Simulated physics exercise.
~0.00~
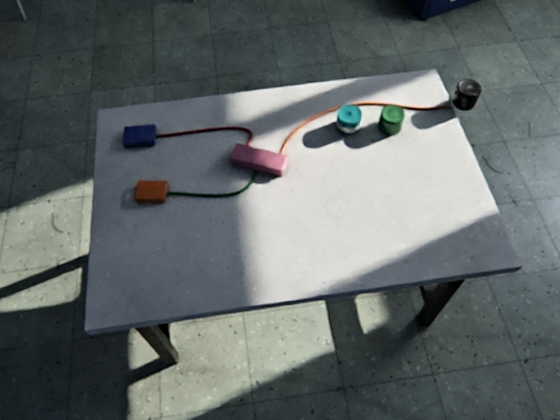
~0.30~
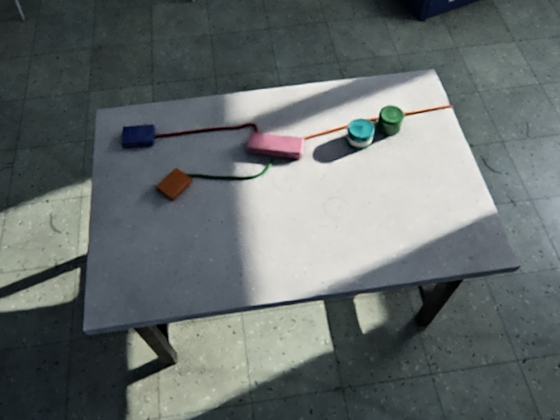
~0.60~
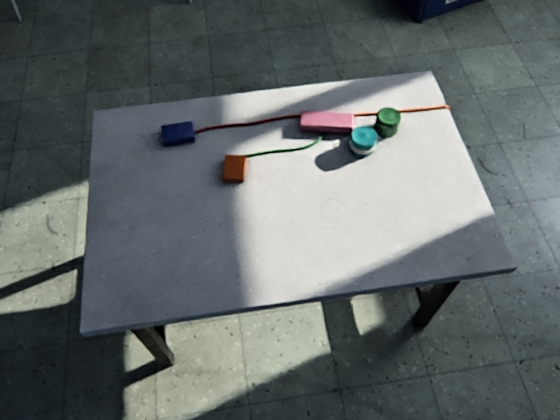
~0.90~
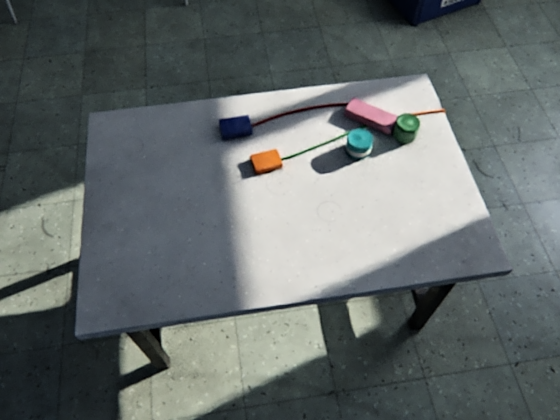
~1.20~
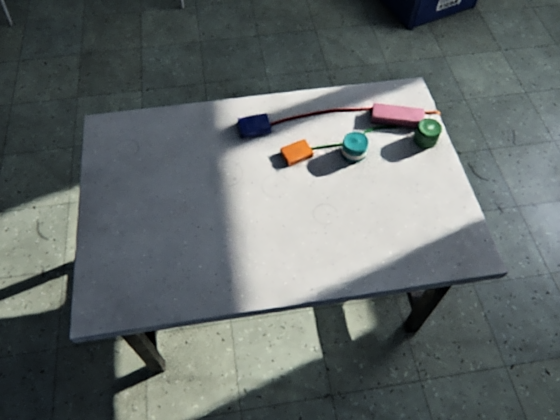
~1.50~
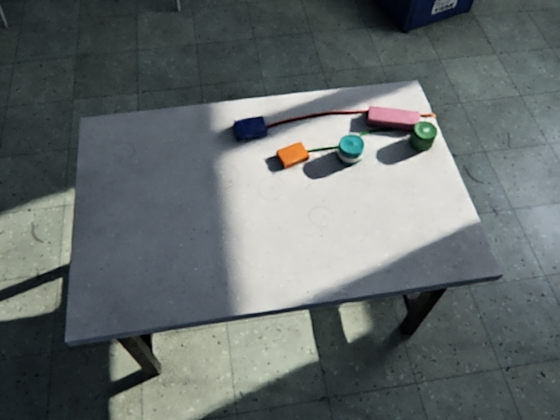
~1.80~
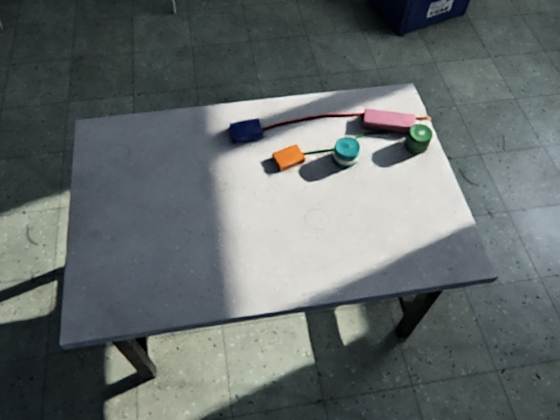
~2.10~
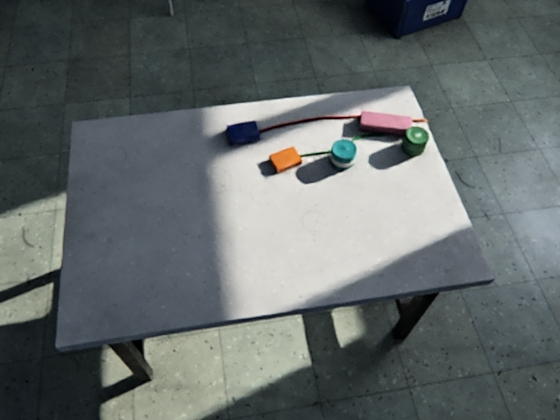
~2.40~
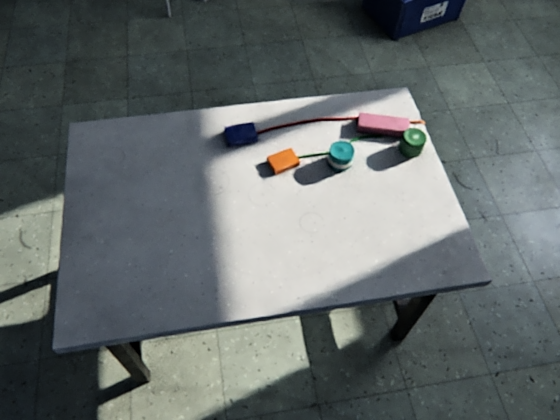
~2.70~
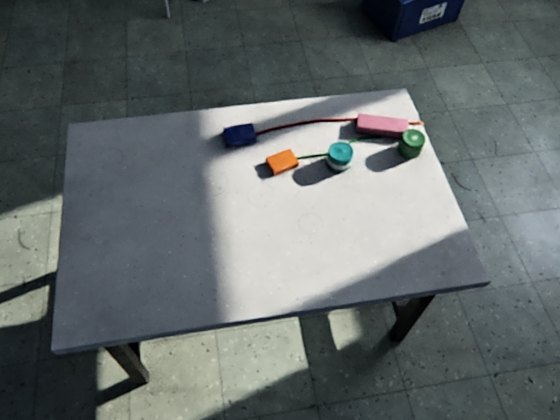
The clip shows a black object dropping off the right edge of a white table, its orange cable dragging a pink strip rightward with the attached blue and orange boxes trailing, nudging the teal and green containers, before everything settles near the upper right.
